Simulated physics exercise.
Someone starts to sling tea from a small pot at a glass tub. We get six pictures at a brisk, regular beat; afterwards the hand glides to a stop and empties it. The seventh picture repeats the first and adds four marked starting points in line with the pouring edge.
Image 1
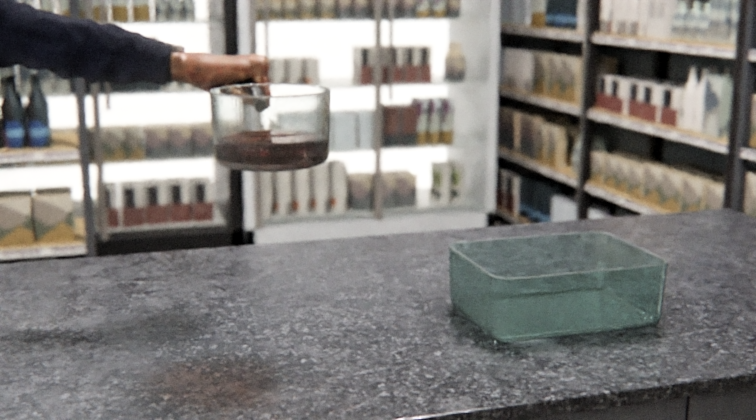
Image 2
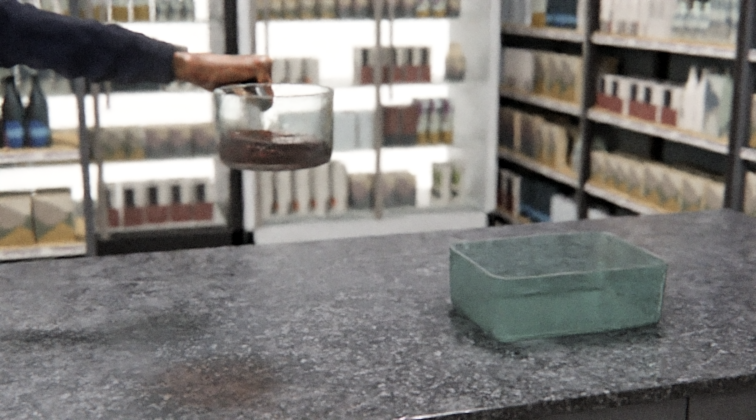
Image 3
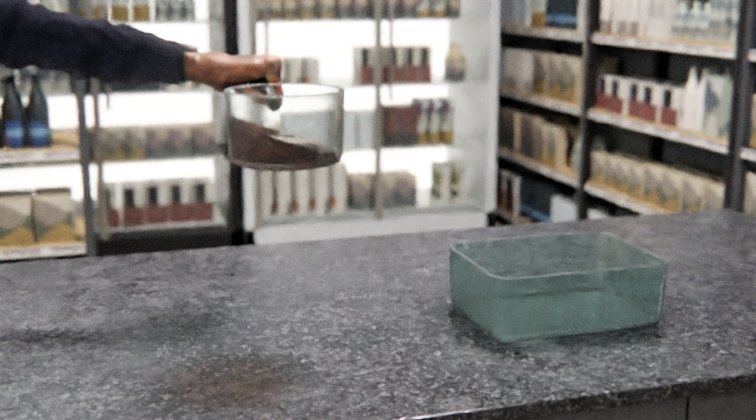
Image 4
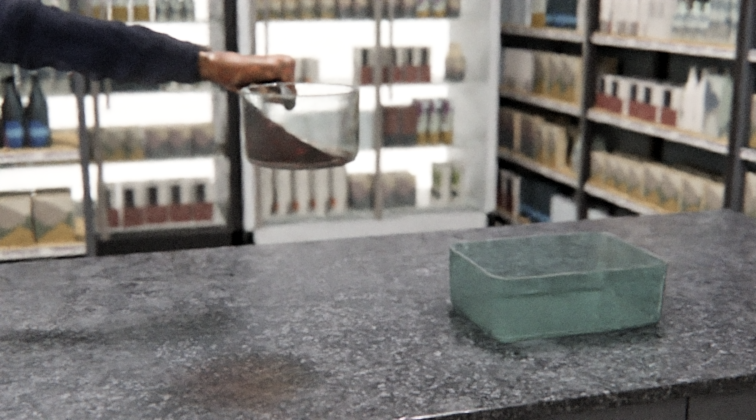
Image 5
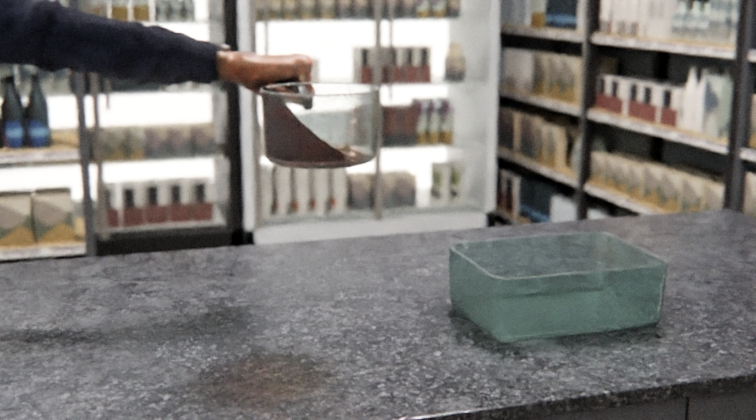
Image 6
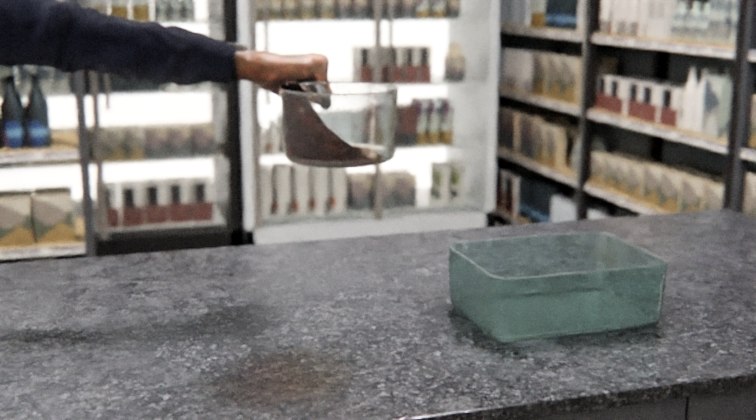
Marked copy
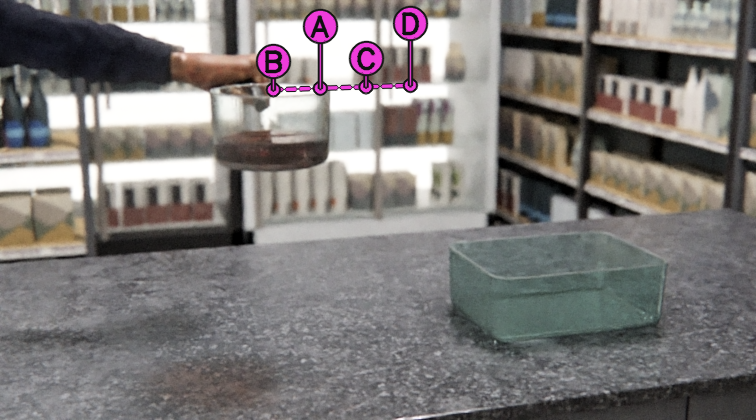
In a shop with lit, blurred shelves of boxes and bottles, a fixed, slightly raised view looks across a speckled dark grey counter. A dark-sleeved arm reaches in from the upper left, holding a small clear pot of reddish-brown tea above the counter, while a green-tinted glass tub sits at right. The hand moves the upright pot a short way rightward, and the tea sloshes, climbing steeply up its left side to the rim.
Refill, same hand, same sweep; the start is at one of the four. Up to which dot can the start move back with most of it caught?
C.
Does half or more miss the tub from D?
No.
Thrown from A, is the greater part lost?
Yes, that goes wrong.
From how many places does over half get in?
Two of them.
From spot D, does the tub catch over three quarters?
Yes.
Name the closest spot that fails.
That would be A.
On the marked copy, A at (320, 88); B at (273, 89); C at (366, 86); D at (410, 85).
With A, about 26 % lands in the tub, 70 % falls short and 3 % goes beside or beyond.
With B, about 5 % lands in the tub, 95 % falls short.
With C, about 82 % lands in the tub, 8 % falls short and 10 % goes beside or beyond.
With D, about 90 % lands in the tub, 3 % falls short and 7 % goes beside or beyond.
